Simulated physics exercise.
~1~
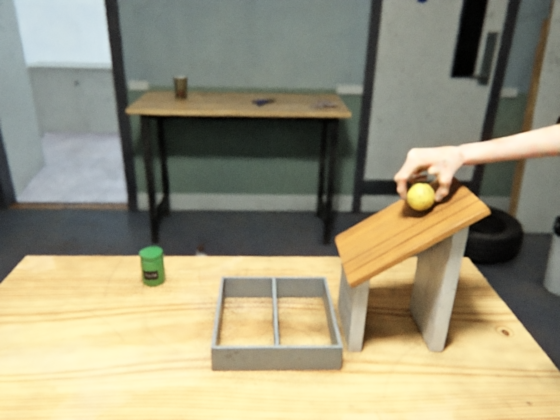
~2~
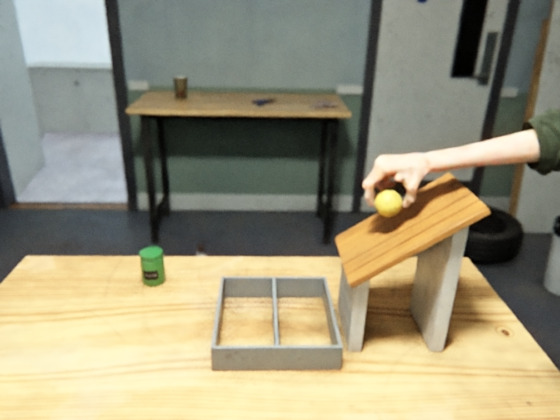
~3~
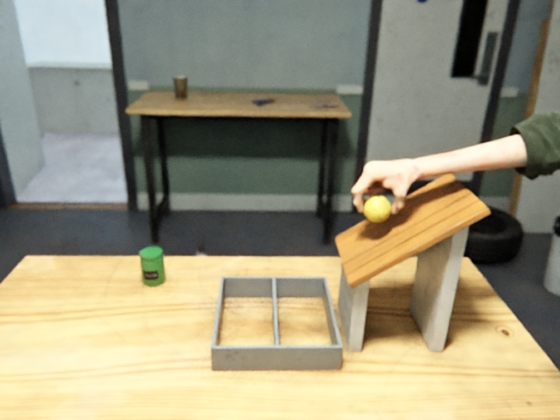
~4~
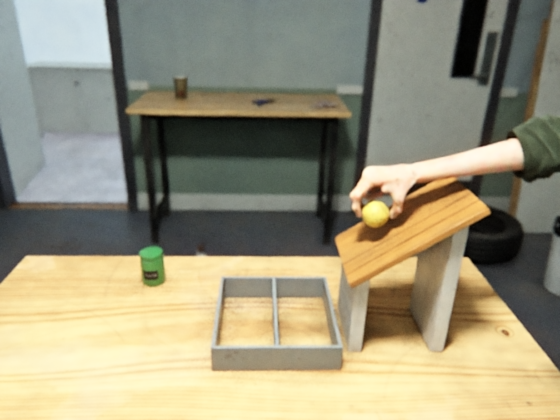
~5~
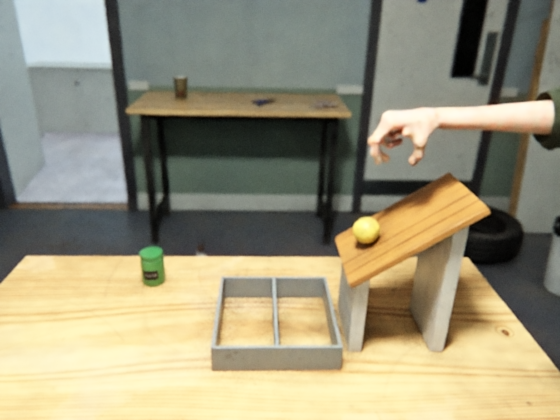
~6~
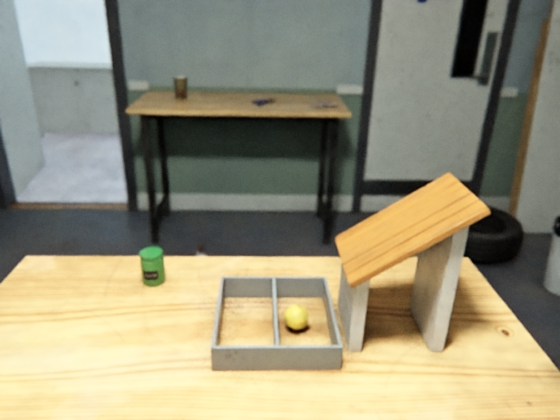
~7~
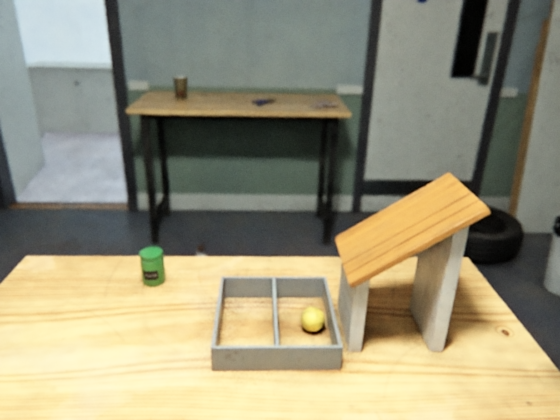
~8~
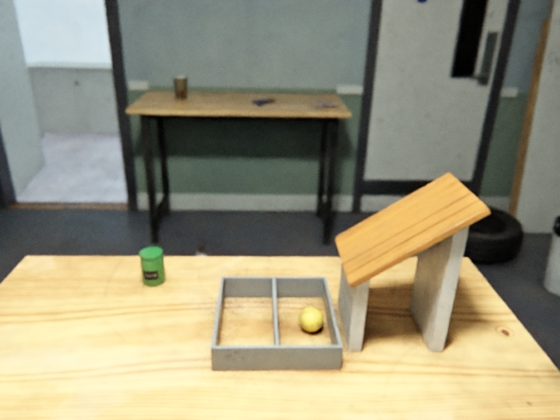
A hand releases a yellow ball on a sloping board, and it lands in the tray's nearer bay.
